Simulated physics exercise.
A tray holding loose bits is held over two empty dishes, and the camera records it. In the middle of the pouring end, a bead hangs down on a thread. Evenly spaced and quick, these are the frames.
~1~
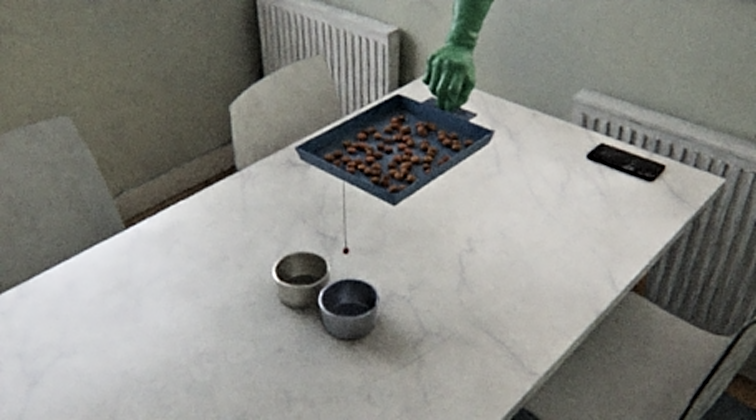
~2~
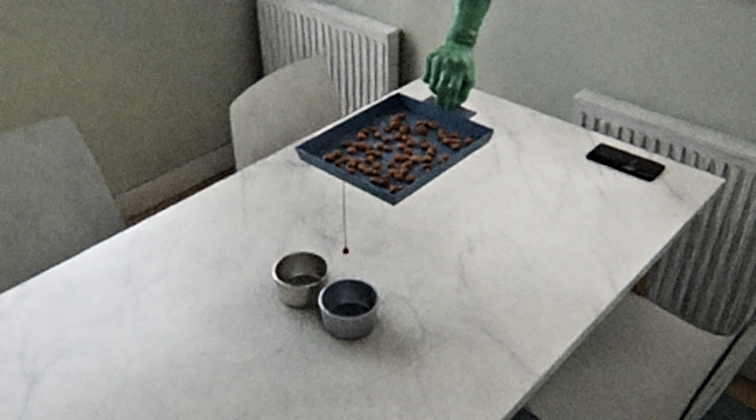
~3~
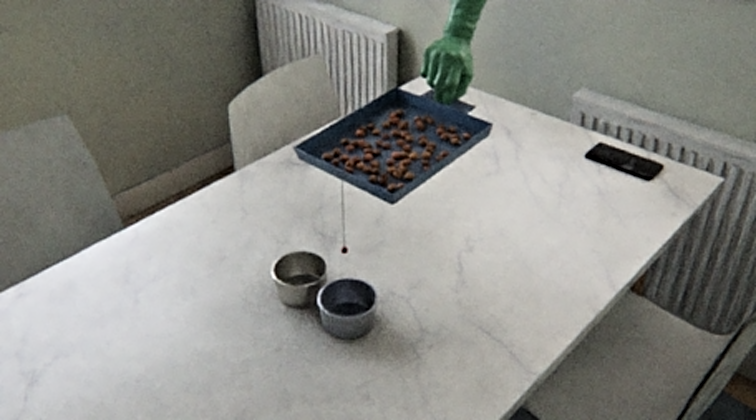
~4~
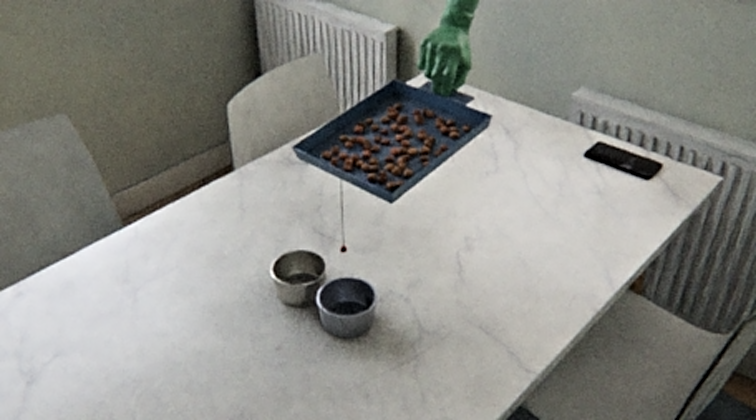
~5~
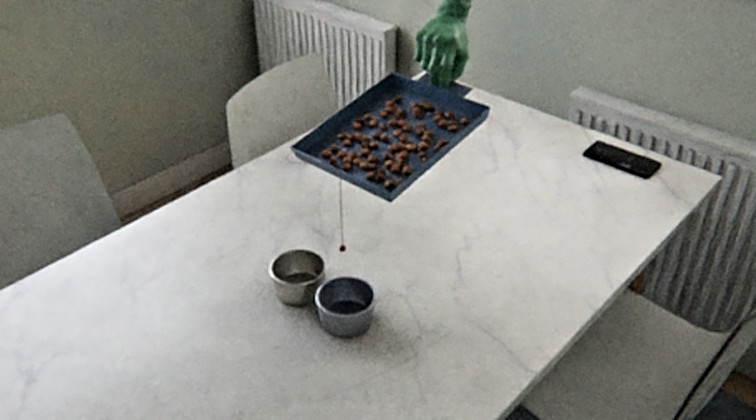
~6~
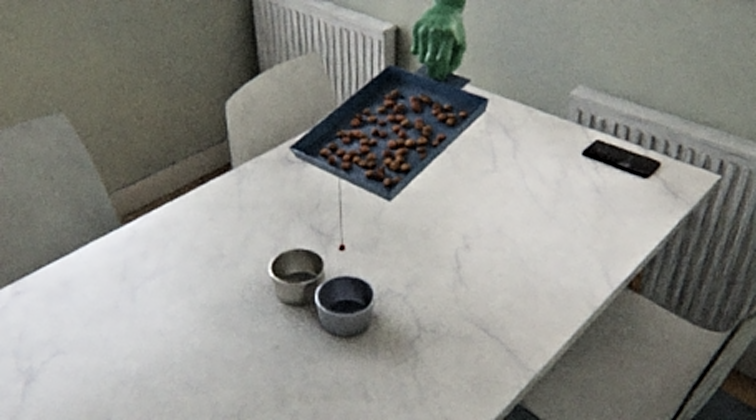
A green-gloved hand slightly tilts a blue tray of brown bits above two small metal dishes.
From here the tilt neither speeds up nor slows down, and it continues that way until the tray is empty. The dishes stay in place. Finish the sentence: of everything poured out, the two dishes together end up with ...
They end up with the majority of it.
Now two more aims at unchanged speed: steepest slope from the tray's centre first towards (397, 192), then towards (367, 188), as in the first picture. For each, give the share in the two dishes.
Respectively 0 % and 60 %.
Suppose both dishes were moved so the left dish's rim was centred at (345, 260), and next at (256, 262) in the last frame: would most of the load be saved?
Taking the tries in order: A minor share, followed by a minor share.
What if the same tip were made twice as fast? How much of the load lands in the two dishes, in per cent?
About 70 %.
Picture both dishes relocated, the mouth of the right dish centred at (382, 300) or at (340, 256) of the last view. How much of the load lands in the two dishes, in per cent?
Trial 1 about 30 %, trial 2 about 10 %.
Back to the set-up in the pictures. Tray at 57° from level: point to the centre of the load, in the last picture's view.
(344, 156).
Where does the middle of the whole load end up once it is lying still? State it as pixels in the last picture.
Around (305, 286).
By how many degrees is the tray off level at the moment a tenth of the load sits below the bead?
It's turned some 100 degrees by then.
Soon after the last picture, tray tipped steeply; all on the tray.
A little later, tray tipped right over; about two thirds on the tray; a small part in the left dish; a stray few outside both; about a quarter in the air.
Later still, tray tipped past a quarter turn; about a quarter in the right dish; about half in the left dish; about a third outside both.
At rest, tray tipped past a quarter turn; about a quarter in the right dish; about half in the left dish; about a third outside both.
